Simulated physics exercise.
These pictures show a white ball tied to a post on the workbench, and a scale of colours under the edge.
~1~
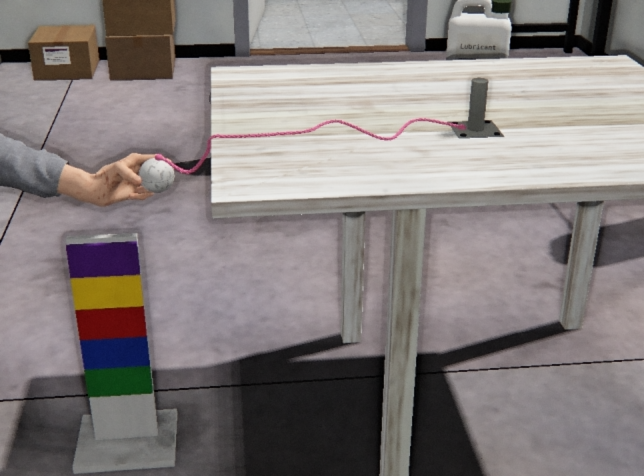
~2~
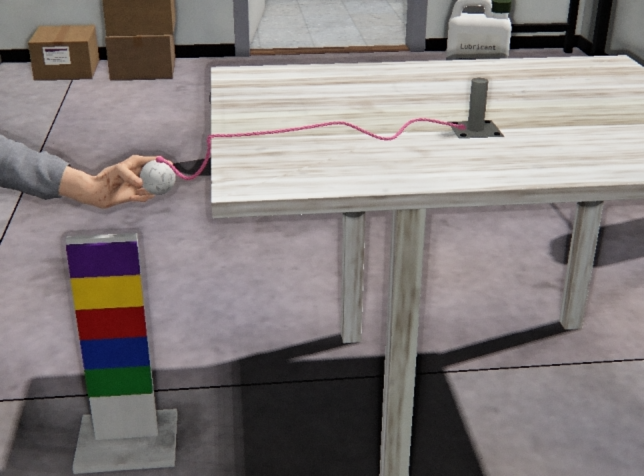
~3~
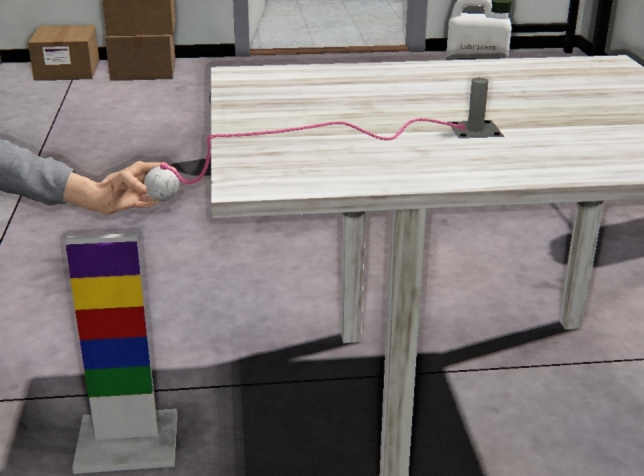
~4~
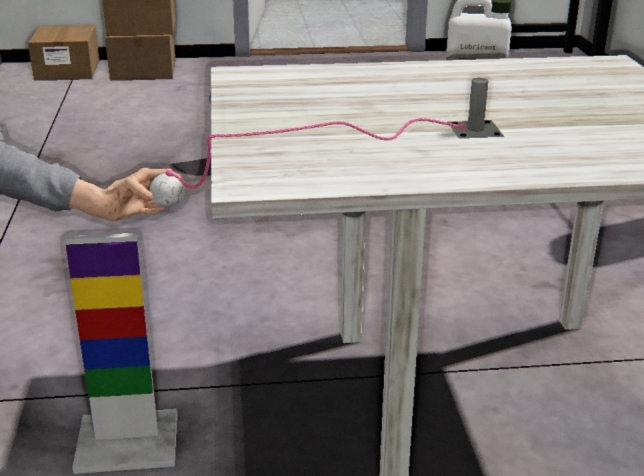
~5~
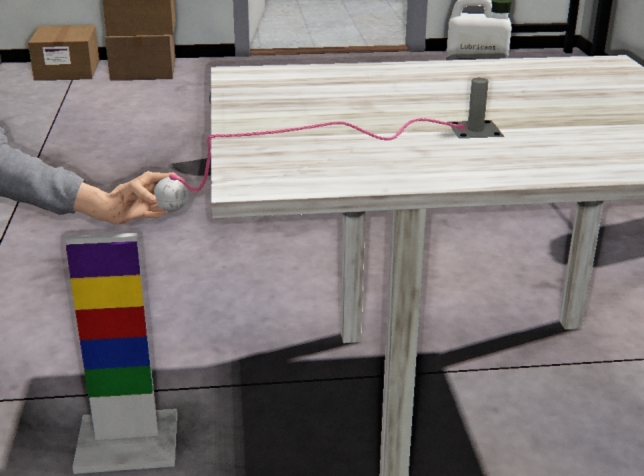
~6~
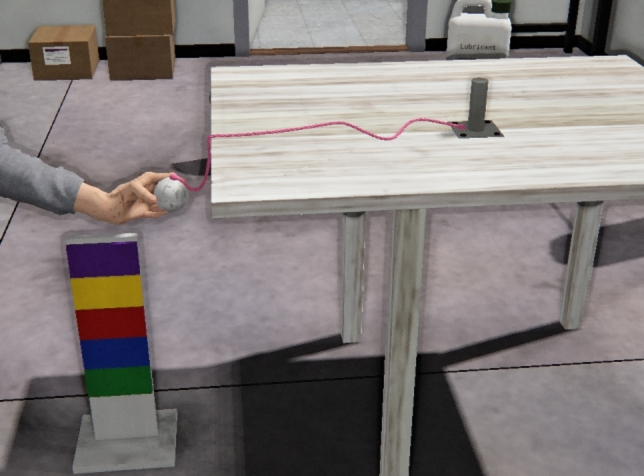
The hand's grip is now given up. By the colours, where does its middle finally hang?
At the yellow band.
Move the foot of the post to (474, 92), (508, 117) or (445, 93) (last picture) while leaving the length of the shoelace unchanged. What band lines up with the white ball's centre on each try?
In turn, purple, then purple, then yellow.
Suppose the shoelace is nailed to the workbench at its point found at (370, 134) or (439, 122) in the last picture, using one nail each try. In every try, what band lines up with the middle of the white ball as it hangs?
Try one: Purple. Try two: Yellow.
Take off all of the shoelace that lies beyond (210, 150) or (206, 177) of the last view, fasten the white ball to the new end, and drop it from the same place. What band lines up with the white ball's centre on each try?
In order of the tries: Higher than all five; then purple.
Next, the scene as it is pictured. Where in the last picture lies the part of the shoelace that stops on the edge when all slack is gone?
Near pixel (277, 132).
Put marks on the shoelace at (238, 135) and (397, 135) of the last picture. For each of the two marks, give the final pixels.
The first settles around (210, 173), the second around (362, 131).
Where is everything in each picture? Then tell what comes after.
In the first picture, white ball (157, 176); purple (103, 261); yellow (107, 293); red (111, 324); blue (115, 354); green (119, 383).
In the second picture, white ball (158, 177); shoelace through (431, 121) (395, 137) (343, 123) (271, 133) (209, 152).
In the third picture, white ball (162, 184).
In the fourth picture, white ball (167, 191); shoelace through (431, 121) (395, 137) (343, 123) (271, 133) (210, 151).
In the fifth picture, white ball (171, 195).
In the sixth picture, white ball (171, 195); shoelace through (431, 121) (395, 137) (343, 123) (271, 133) (210, 152).
Soon after, ball near (241, 280); level with yellow.
After that, ball near (195, 288); level with yellow.
In the end, ball near (211, 289); level with yellow. Its centre hangs level with the yellow band.
